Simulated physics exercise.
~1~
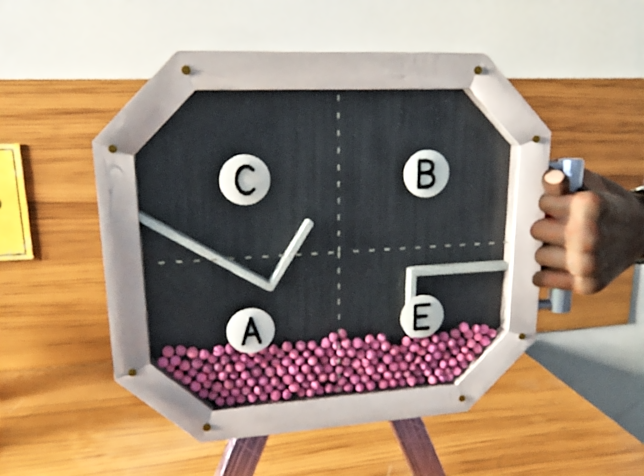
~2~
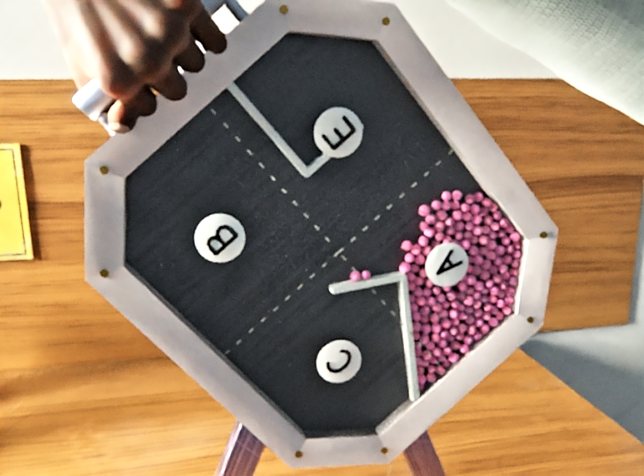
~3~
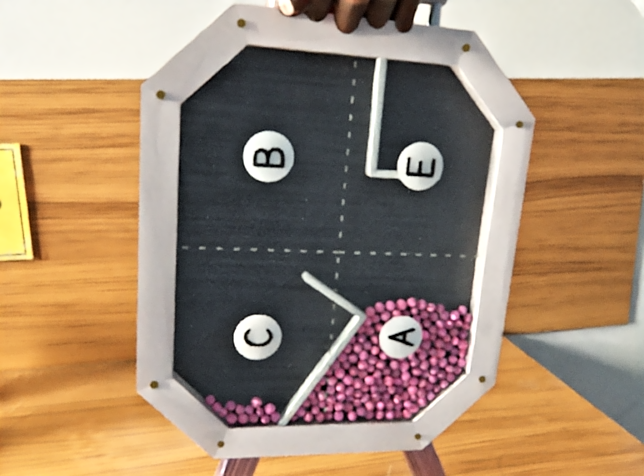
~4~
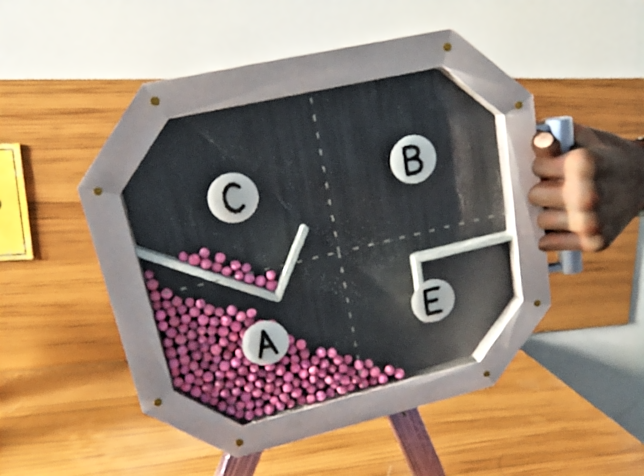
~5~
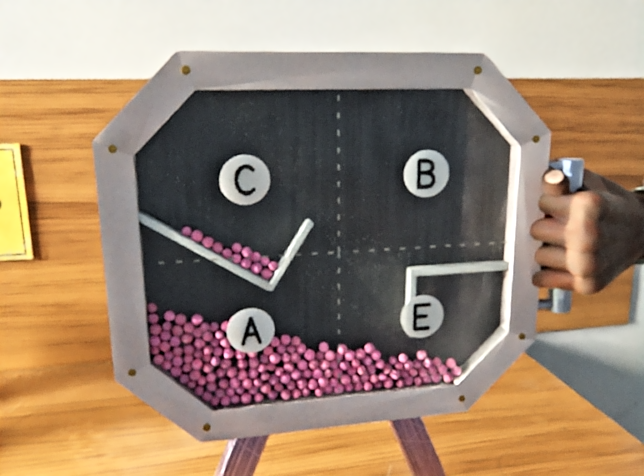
The clip shows a hand turning an upright, dark-faced case of pink beads anticlockwise well past a quarter turn, then swinging it back level as the beads tumble, leaving most sloping from beneath A toward E and a small group caught on the bent ledge below C.
